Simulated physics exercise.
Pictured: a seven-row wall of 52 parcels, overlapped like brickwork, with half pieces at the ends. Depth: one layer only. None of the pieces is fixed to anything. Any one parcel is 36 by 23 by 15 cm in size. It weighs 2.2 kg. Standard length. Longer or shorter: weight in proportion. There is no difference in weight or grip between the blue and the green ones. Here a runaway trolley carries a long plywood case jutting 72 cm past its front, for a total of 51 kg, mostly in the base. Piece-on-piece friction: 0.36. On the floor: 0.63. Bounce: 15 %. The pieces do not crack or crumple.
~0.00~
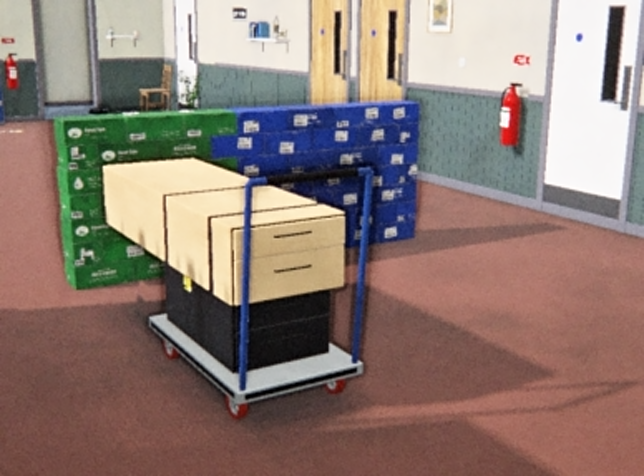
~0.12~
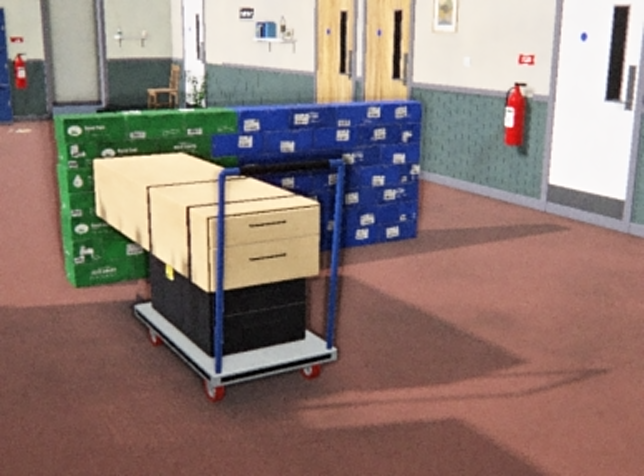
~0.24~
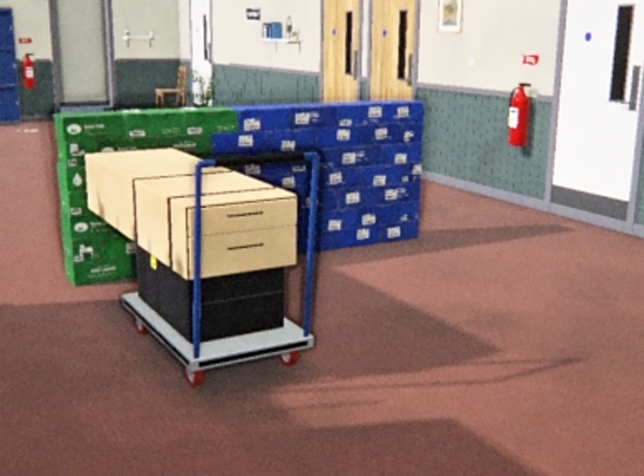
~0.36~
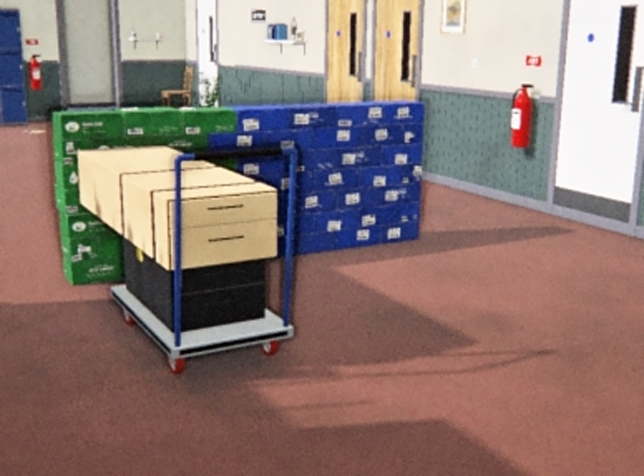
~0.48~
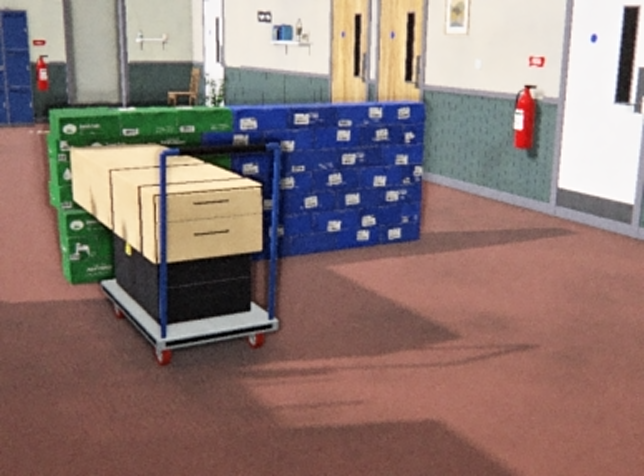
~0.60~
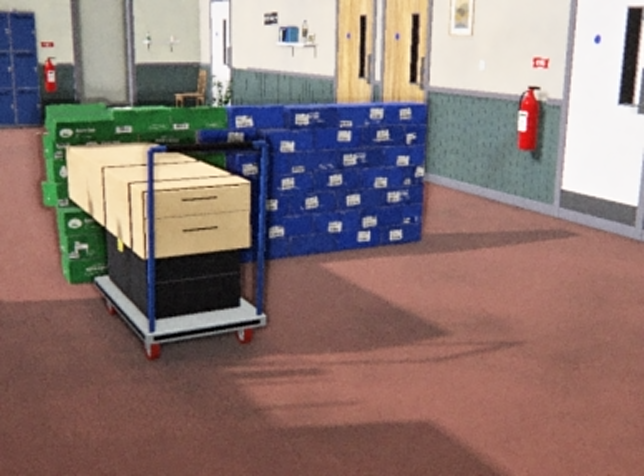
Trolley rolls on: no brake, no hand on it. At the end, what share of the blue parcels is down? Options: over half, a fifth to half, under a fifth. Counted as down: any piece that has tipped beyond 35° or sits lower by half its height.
Down: Under a fifth.
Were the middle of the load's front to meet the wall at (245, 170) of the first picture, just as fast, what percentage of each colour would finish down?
For blue it's 30 per cent, for green 40 per cent.
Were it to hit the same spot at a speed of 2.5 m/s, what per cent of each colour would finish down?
Share down, in per cent: Blue 10, green 50.
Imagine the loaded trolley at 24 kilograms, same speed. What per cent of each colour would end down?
Result: Blue 10, green 60 %.
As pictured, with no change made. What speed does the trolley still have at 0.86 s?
Speed: Near 0.3 m/s.
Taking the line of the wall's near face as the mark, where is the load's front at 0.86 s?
At that moment, around 30 cm past it.
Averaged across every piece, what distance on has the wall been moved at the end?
It works out to near 20 cm.
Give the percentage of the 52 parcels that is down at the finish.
About 30 per cent.
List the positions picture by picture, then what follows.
In the first frame (places mark the middle of the side facing us; the camera moves round a little), load (107, 185) 41 cm short of the wall; top blue parcel (400, 114); top green parcel (95, 132); nothing disturbed.
In the second frame, load (98, 178) 25 cm short of the wall; top blue parcel (402, 113).
In the third frame, load (89, 172) 9 cm short of the wall; top blue parcel (404, 113).
In the fourth frame, load (80, 168) 46 mm into the wall's line; top blue parcel (405, 114); 8 disturbed, none down.
In the fifth frame, load (73, 165) 14 cm into the wall's line; top blue parcel (405, 114); top green parcel (90, 128) leaning 7°; 14 disturbed, none down.
In the sixth frame, load (69, 163) 21 cm into the wall's line; top blue parcel (407, 115); top green parcel (86, 132) leaning 21°; 17 disturbed, none down.
After 0.86 s, load 32 cm past the wall's line, still rolling; none of the 31 blue parcels down (7 of 52 in all colours); top blue parcel unmoved; top green parcel leaning 23°, 9 cm lower.
After 1.26 s, load 42 cm past the wall's line, still rolling; 2 of the 31 blue parcels down (14 of 52 in all colours); top blue parcel unmoved; top green parcel upside down.
At rest (3.9 s), load 53 cm past the wall's line, stopped; 2 of the 31 blue parcels down (15 of 52 in all colours); top blue parcel unmoved; top green parcel on its side. That is 6 per cent. As the last picture would show them, middles, top blue parcel near (398, 113), top green parcel near (64, 215).
